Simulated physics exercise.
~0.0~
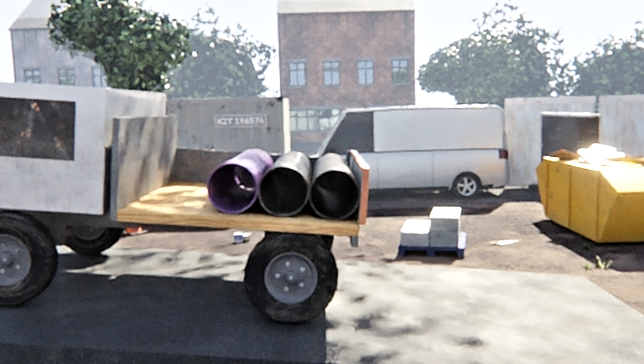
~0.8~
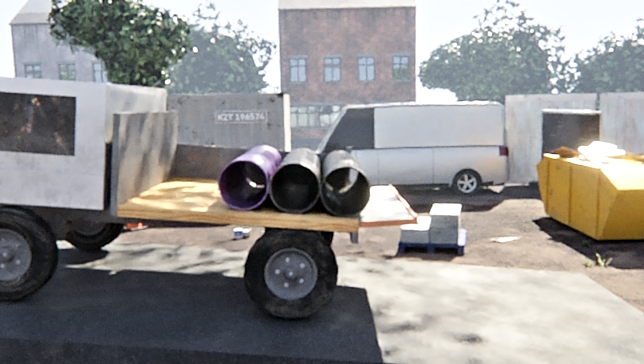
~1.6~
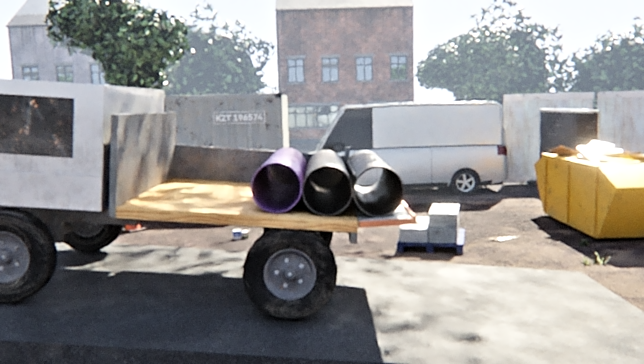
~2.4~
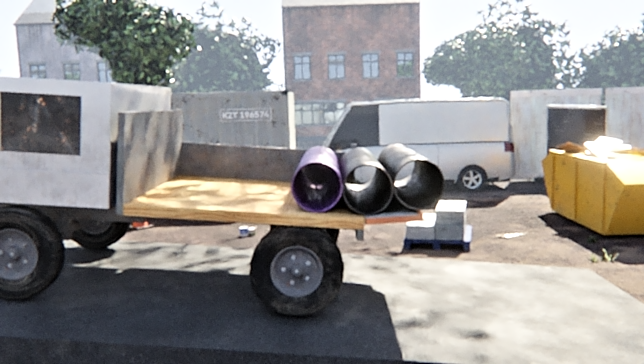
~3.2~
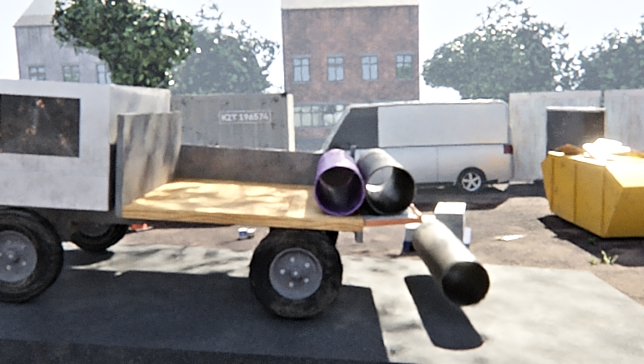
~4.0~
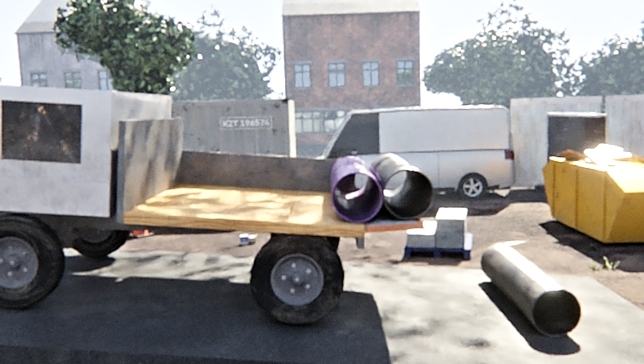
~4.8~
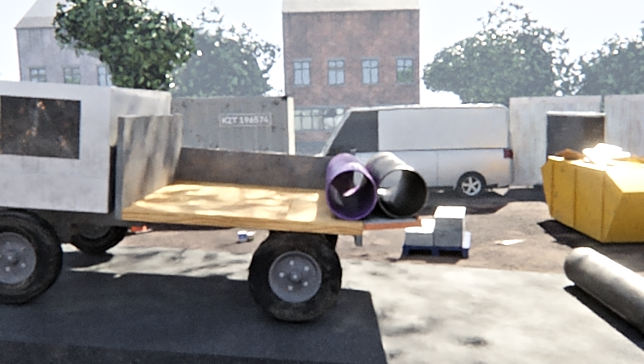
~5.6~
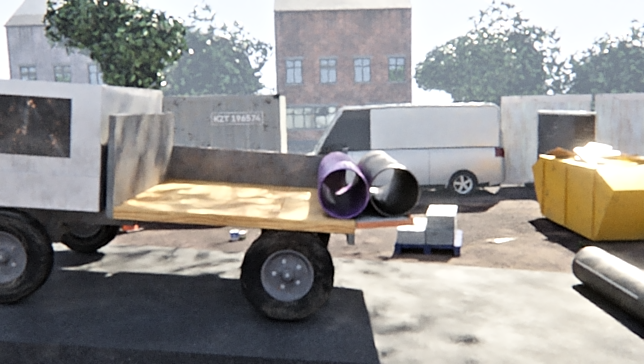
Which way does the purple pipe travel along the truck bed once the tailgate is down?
It rolls to the right, toward the lowered tailgate, and comes to rest near the end of the bed.
